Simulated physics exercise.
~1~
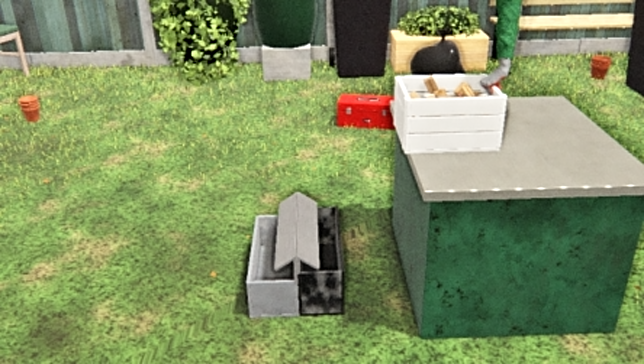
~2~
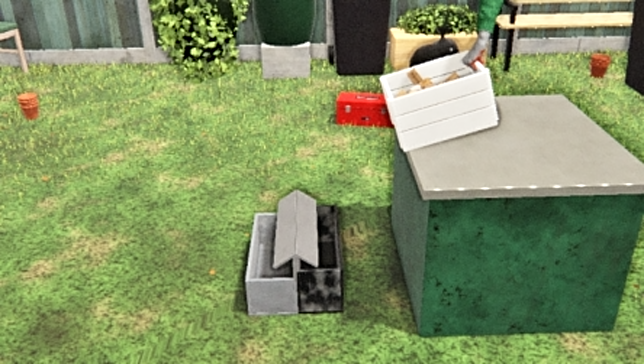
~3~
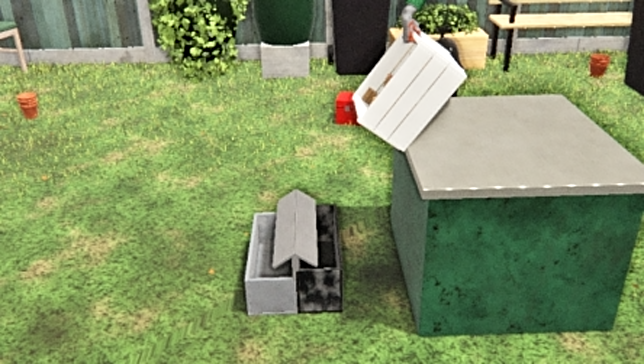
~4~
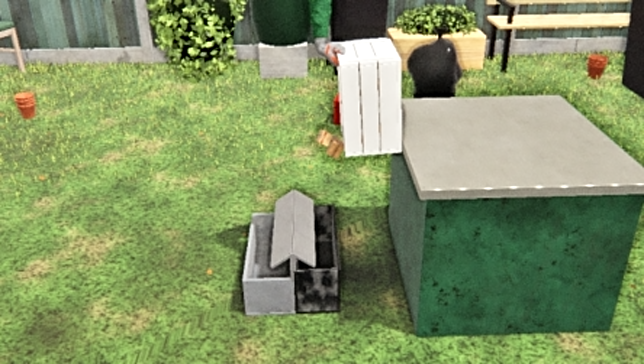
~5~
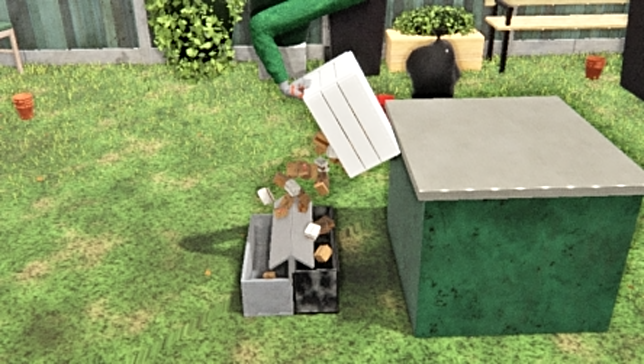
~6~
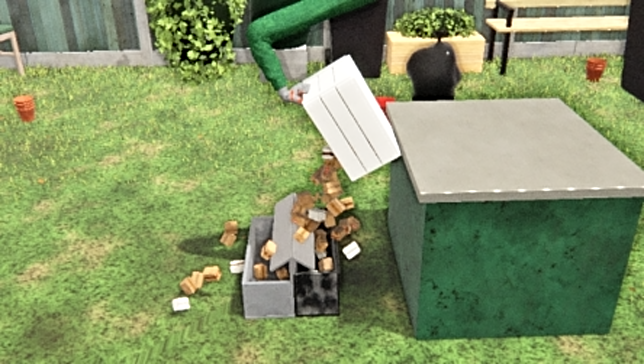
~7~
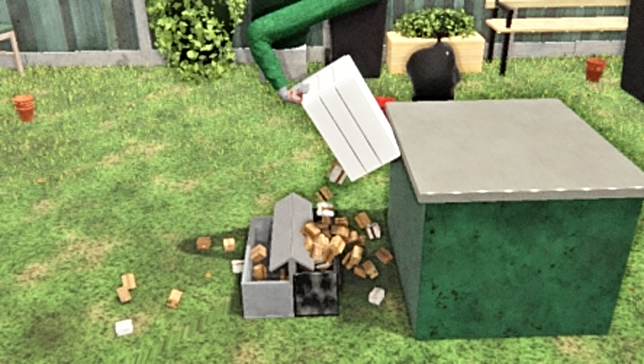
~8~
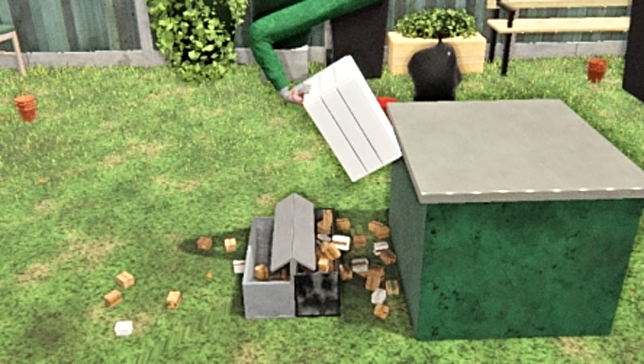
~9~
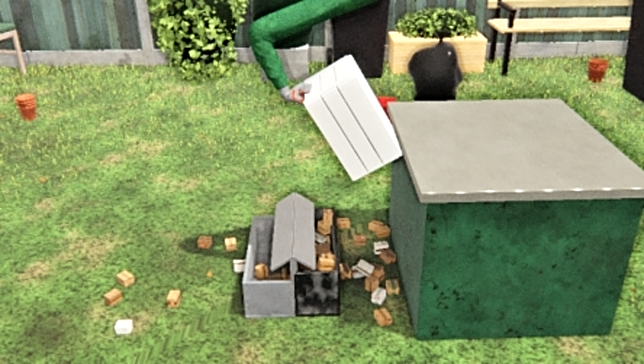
A white slatted box filled with small brown and pale parcels sits at the edge of a green bench on a lawn. A green-sleeved arm tips it to the left, swinging it off the bench top until its open end points down at a grey trough and a black box split by a steel ridge. The parcels tumble out in a stream, striking the ridge and bouncing to both sides. Some scatter onto the grass at left, while more spill between the black box and the bench. The white box stays tilted as the strays come to rest.
